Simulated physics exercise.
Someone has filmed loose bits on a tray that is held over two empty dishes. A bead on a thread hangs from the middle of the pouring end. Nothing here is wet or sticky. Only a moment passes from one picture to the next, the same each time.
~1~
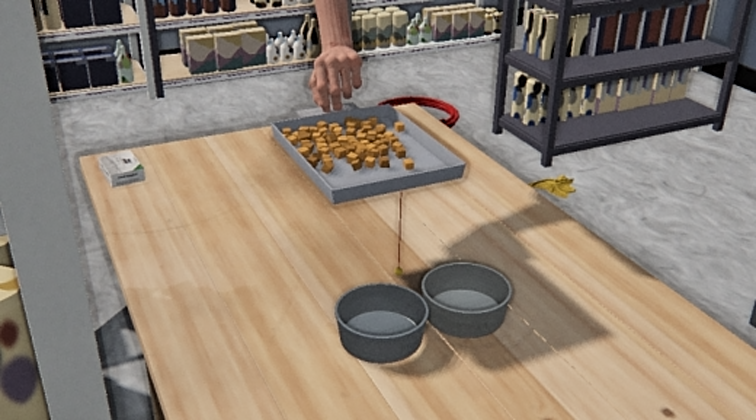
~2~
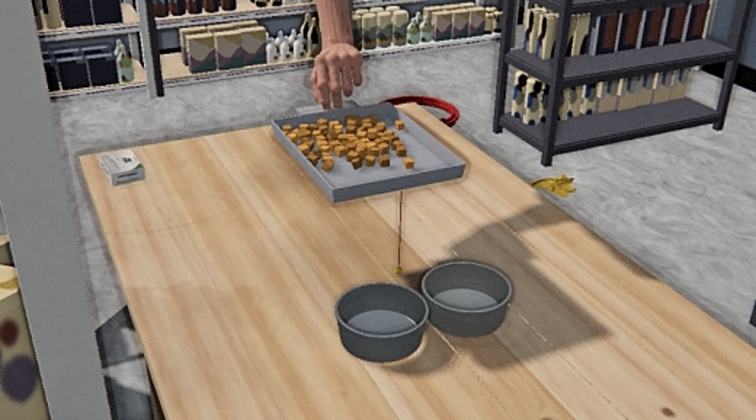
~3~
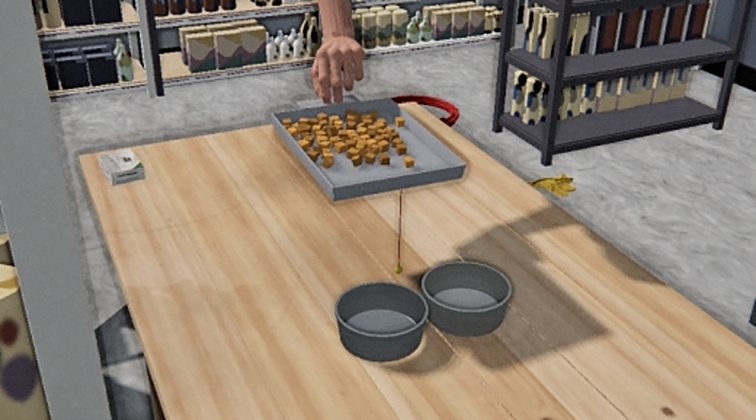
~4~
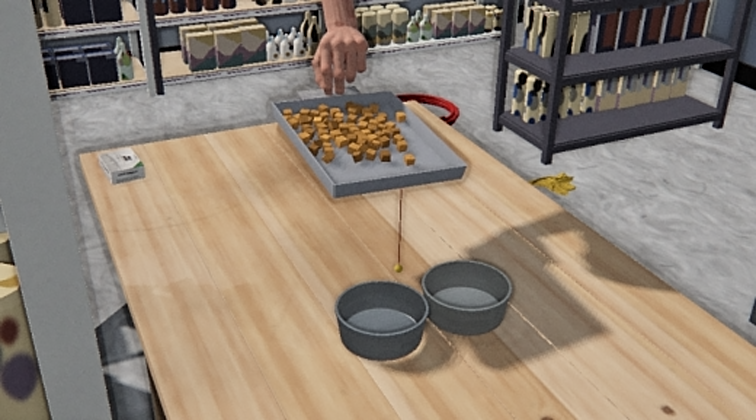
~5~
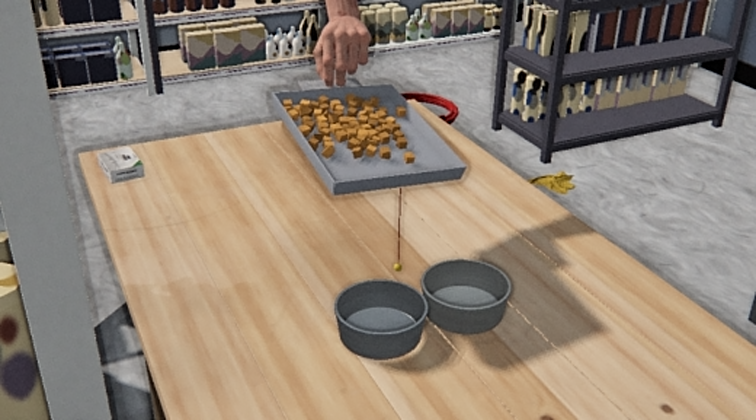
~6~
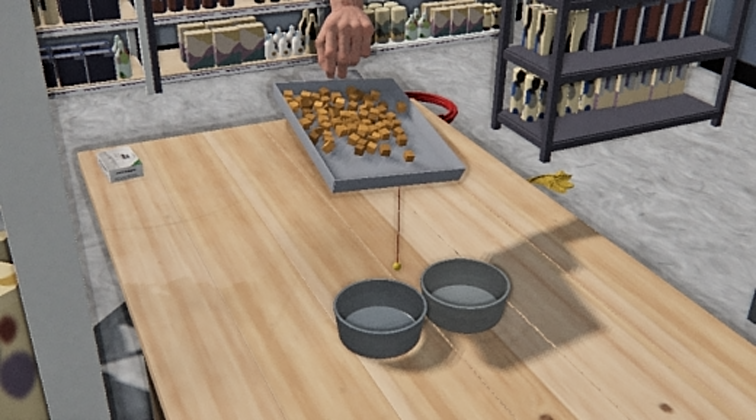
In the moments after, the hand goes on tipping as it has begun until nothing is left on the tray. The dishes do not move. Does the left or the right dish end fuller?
The right dish gets more.
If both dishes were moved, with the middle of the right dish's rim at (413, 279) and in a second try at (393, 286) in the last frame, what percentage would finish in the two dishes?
About 30 and 10 per cent.
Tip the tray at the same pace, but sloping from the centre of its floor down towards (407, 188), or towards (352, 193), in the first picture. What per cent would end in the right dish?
Near 40 % and 0 %.
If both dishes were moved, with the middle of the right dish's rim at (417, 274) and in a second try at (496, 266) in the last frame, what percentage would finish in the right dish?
In turn 30 and 40 in a hundred.
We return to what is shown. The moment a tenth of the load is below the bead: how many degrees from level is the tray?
Around 105° of tilt.
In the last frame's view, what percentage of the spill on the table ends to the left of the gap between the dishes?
Some 10 per cent.
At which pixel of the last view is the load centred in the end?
Around (469, 301).
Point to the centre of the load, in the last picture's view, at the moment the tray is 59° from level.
Around (422, 145).
Just after the last frame, tray tipped steeply; almost all on the tray; just a few in the air.
A moment on, tray tipped right over; almost all on the tray; about a tenth in the right dish; just a few outside both; just a few in the air.
Further on, tray tipped past a quarter turn; just a few in the left dish; the larger part in the right dish; roughly a quarter outside both.
When it is over, tray tipped past a quarter turn; just a few in the left dish; the larger part in the right dish; roughly a quarter outside both.
